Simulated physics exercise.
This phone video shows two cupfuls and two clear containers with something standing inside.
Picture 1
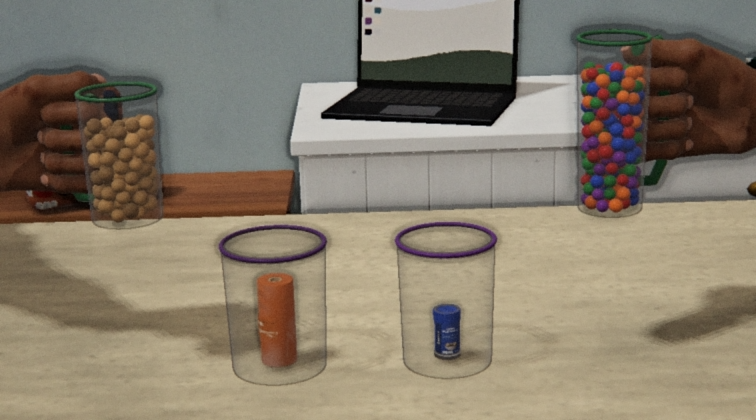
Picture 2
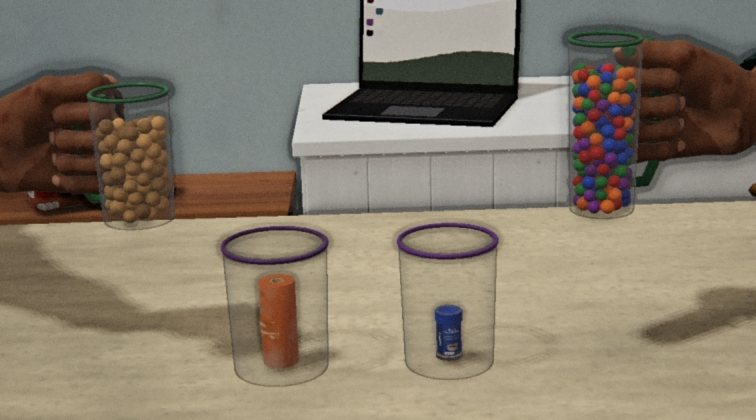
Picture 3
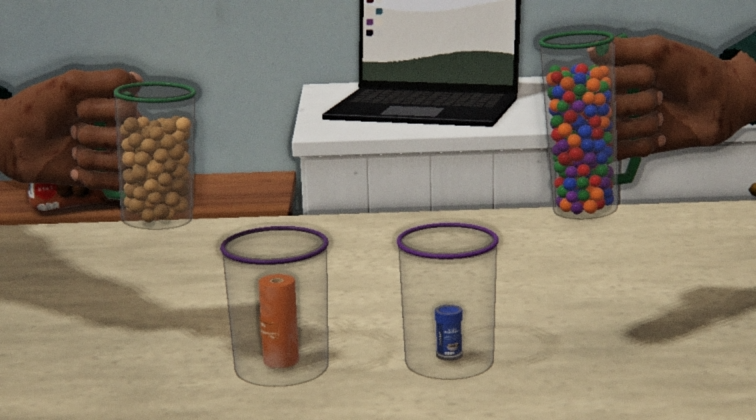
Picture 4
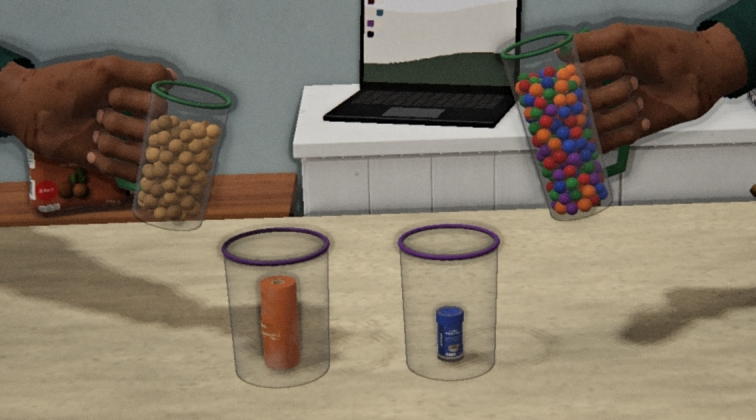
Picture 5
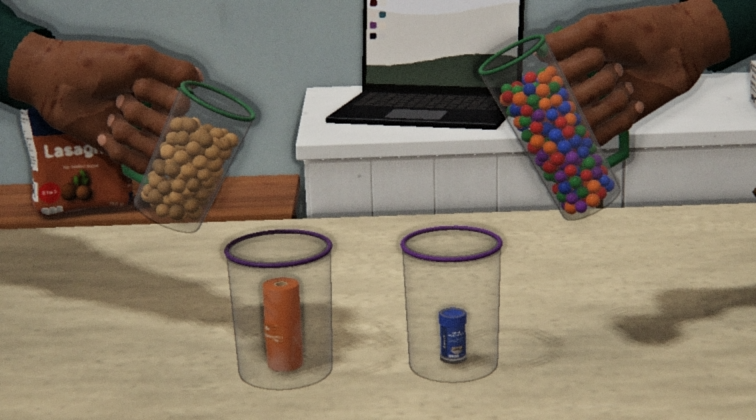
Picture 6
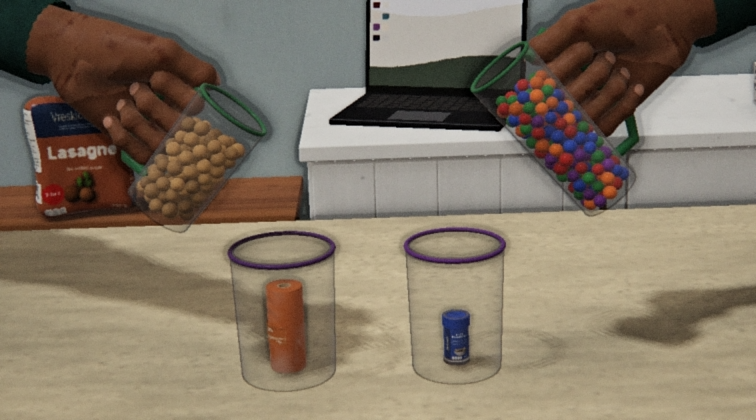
Two hands hold clear cups of beads upright, then tilt them inward above two glasses.
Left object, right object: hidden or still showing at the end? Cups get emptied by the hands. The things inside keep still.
One by one: Left: Most likely it's jutting above the heap afterwards, right: Most likely it's totally obscured afterwards.
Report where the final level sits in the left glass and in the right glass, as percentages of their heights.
Left: Roughly 55 %, right: 60 %.
Then, 0.44 s on from there, left glass empty, all of its cupful still in the cup; right glass empty, all of its cupful still in the cup.
Then, 0.91 s on from there, left glass nearly empty, the bulk of its cupful still in the cup; right glass nearly empty, the bulk of its cupful still in the cup.
Then, 1.46 s on from there, left glass a third full, none of its cupful still in the cup; right glass half full, none of its cupful still in the cup.
In the end, left glass half full (surface near (285, 300)), nothing beside it; right glass two thirds full (surface near (456, 290)), nothing beside it; the left thing is still showing; the right thing is covered.
